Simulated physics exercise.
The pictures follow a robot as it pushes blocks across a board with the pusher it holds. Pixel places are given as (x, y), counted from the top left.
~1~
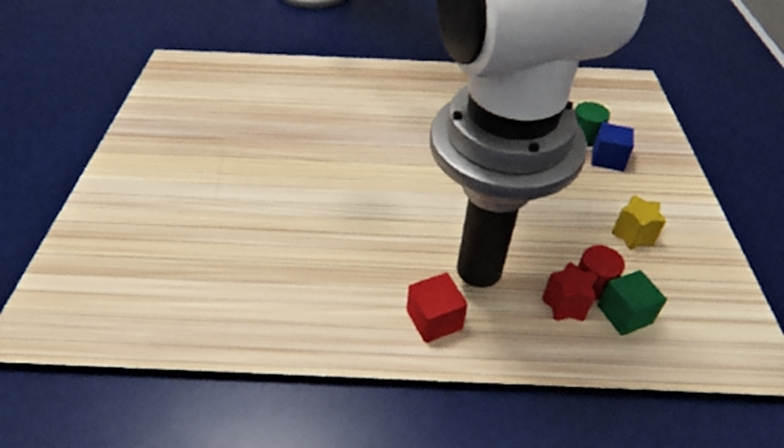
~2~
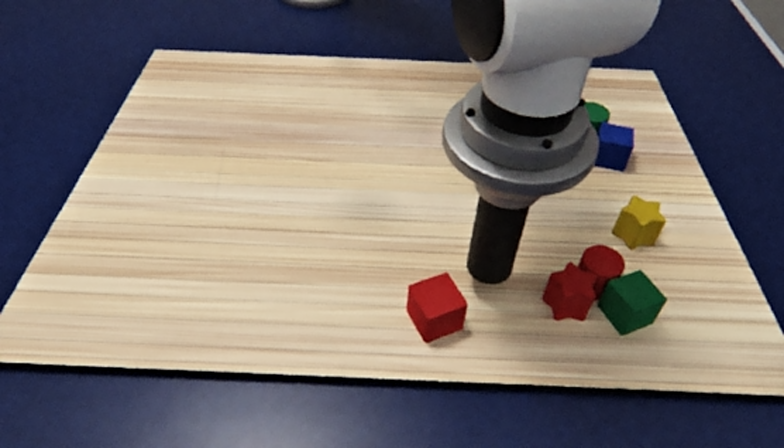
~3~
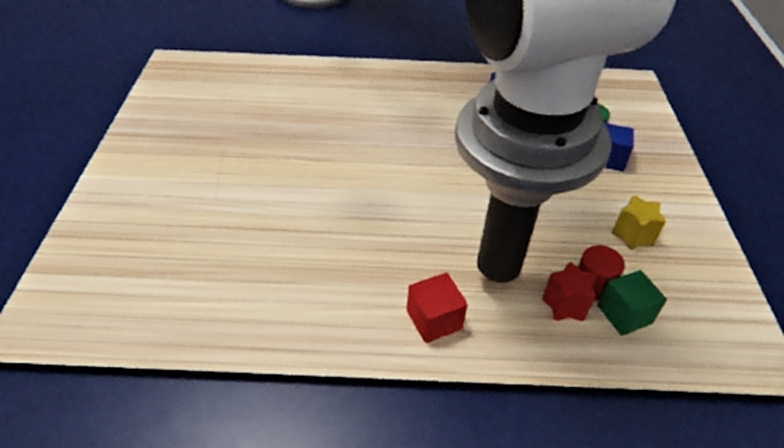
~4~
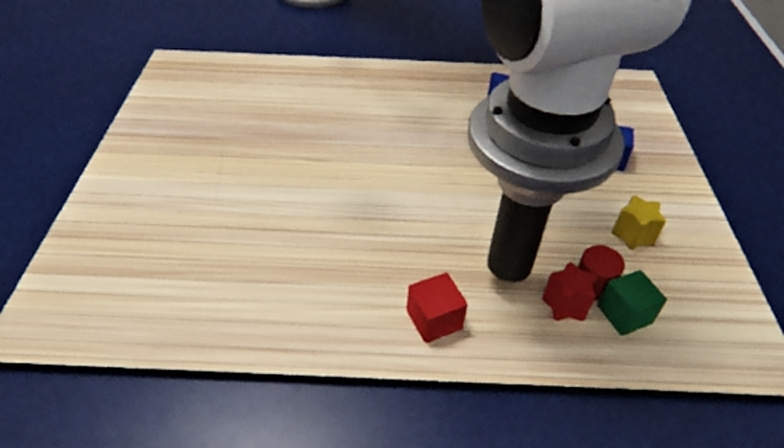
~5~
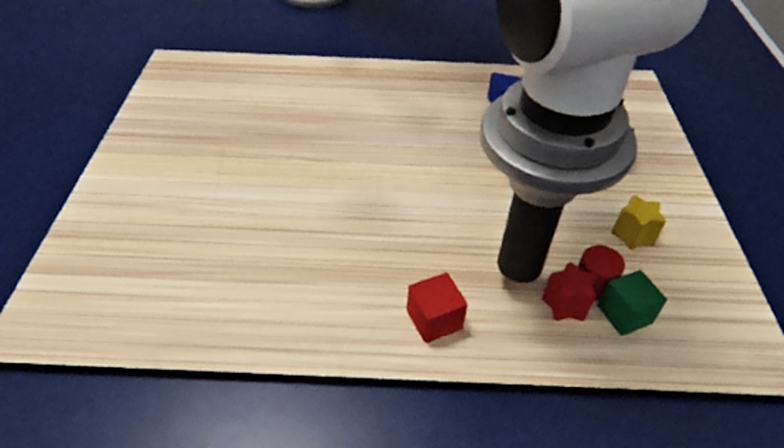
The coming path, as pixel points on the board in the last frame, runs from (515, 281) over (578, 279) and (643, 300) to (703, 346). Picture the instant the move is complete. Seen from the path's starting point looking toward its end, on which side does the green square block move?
So, looking from the first point of the path to the last, the green square block moves rightwards.
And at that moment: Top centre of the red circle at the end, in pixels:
At pixel (722, 280).
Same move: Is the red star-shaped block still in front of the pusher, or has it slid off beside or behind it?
Final position: To the side or behind.
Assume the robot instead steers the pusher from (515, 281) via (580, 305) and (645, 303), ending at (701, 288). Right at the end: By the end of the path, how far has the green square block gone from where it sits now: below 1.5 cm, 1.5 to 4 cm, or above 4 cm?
The block winds up beyond 4 cm from where it is now.
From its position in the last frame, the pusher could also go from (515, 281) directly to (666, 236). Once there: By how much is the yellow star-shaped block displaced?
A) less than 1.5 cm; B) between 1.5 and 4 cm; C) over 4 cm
The answer is C.
The first path, step by step. One third of the way, pusher at (587, 264); red star-shaped block at (593, 286), turned 45° clockwise; red circle at (636, 262); green square block at (651, 296), turned 25° clockwise.
Two thirds of the way, pusher at (652, 286); red star-shaped block at (597, 287), turned 60° clockwise; red circle at (700, 274); green square block at (665, 313), turned 30° clockwise.
At the end, pusher at (714, 331); red star-shaped block at (597, 287), turned 60° clockwise; red circle at (722, 280); green square block at (679, 335), turned 75° clockwise; yellow star-shaped block not moved.
